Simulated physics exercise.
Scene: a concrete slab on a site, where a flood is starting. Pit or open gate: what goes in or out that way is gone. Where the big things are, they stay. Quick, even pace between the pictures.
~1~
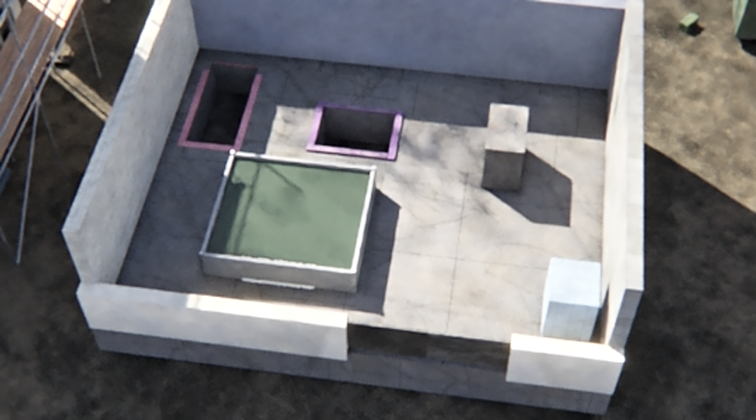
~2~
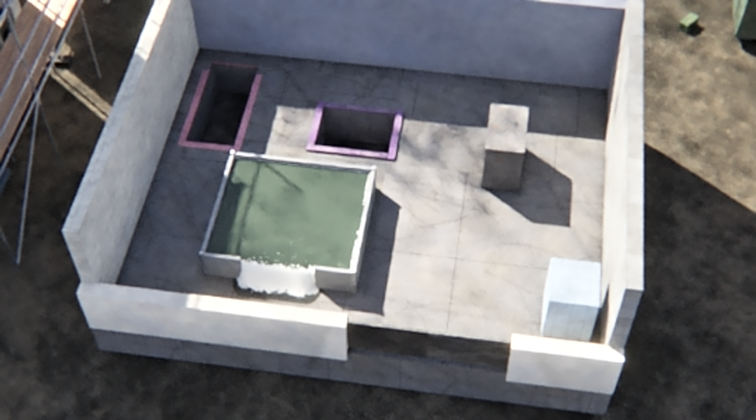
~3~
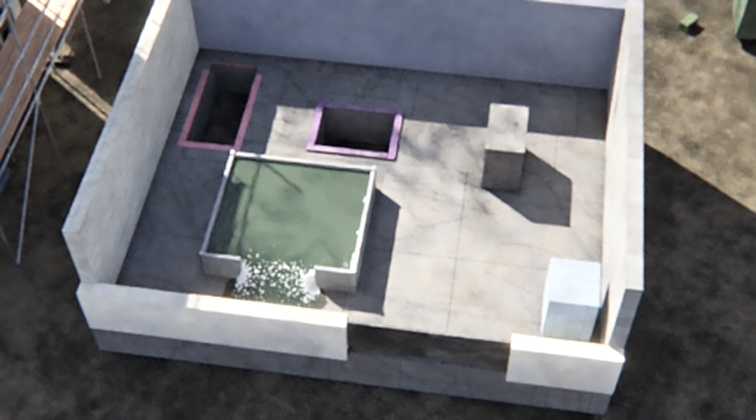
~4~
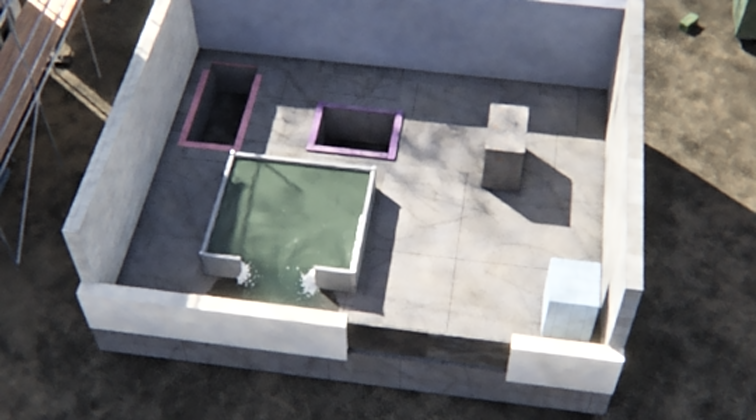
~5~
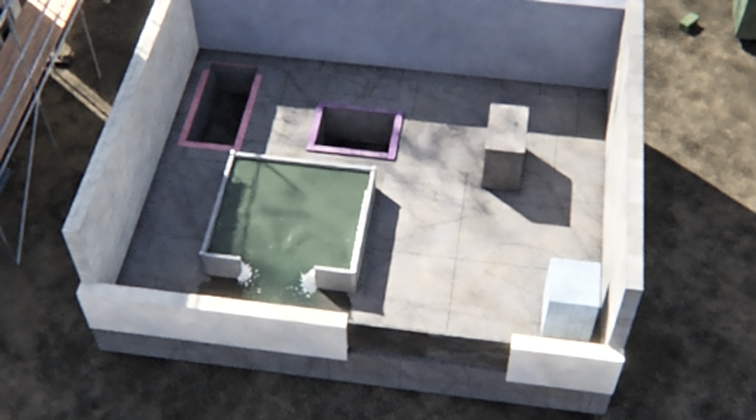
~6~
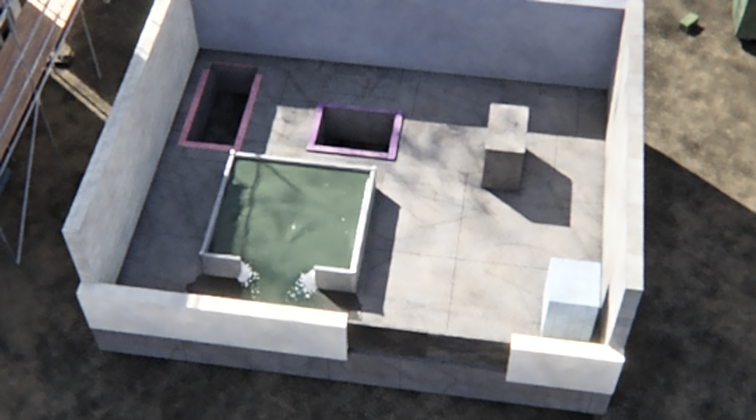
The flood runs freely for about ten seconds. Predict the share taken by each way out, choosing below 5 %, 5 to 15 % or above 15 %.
Predicted: The gate takes below 5 %; the purple pit takes below 5 %; the pink pit takes above 15 %.
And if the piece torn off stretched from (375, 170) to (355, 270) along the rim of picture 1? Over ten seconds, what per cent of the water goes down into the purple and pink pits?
Result - purple: 4 %; pink: 4 %.
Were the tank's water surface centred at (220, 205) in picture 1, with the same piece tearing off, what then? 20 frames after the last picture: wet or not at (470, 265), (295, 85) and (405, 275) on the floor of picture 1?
Well, first one got wet, second one stays dry, third one got wet.
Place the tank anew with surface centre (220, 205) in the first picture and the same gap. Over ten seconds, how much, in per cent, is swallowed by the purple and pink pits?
Within ten seconds the purple pit collects 0 percent of the total and the pink pit 8 percent.
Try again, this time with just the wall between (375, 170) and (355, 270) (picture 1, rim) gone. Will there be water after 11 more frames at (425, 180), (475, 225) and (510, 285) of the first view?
The first would be drenched, the second drenched and the third drenched.
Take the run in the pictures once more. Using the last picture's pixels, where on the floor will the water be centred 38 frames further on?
Close to (332, 245), I reckon.
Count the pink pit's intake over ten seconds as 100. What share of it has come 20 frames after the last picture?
It would be roughly 5 percent of the ten-second total.
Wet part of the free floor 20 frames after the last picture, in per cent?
Around 45 percent.
A moment on, water covers 10 % of the floor; the gate 0 %, the purple pit 0 %, the pink pit 0 %.
Next, water covers 25 % of the floor; the gate 0 %, the purple pit 0 %, the pink pit 0 %.
Then, water covers 45 % of the floor; the gate 0 %, the purple pit 0 %, the pink pit 1 %.
Later, water covers 60 % of the floor; the gate 0 %, the purple pit 0 %, the pink pit 9 %.
In the end, water covers 85 % of the floor; the gate 0 %, the purple pit 0 %, the pink pit 20 %.
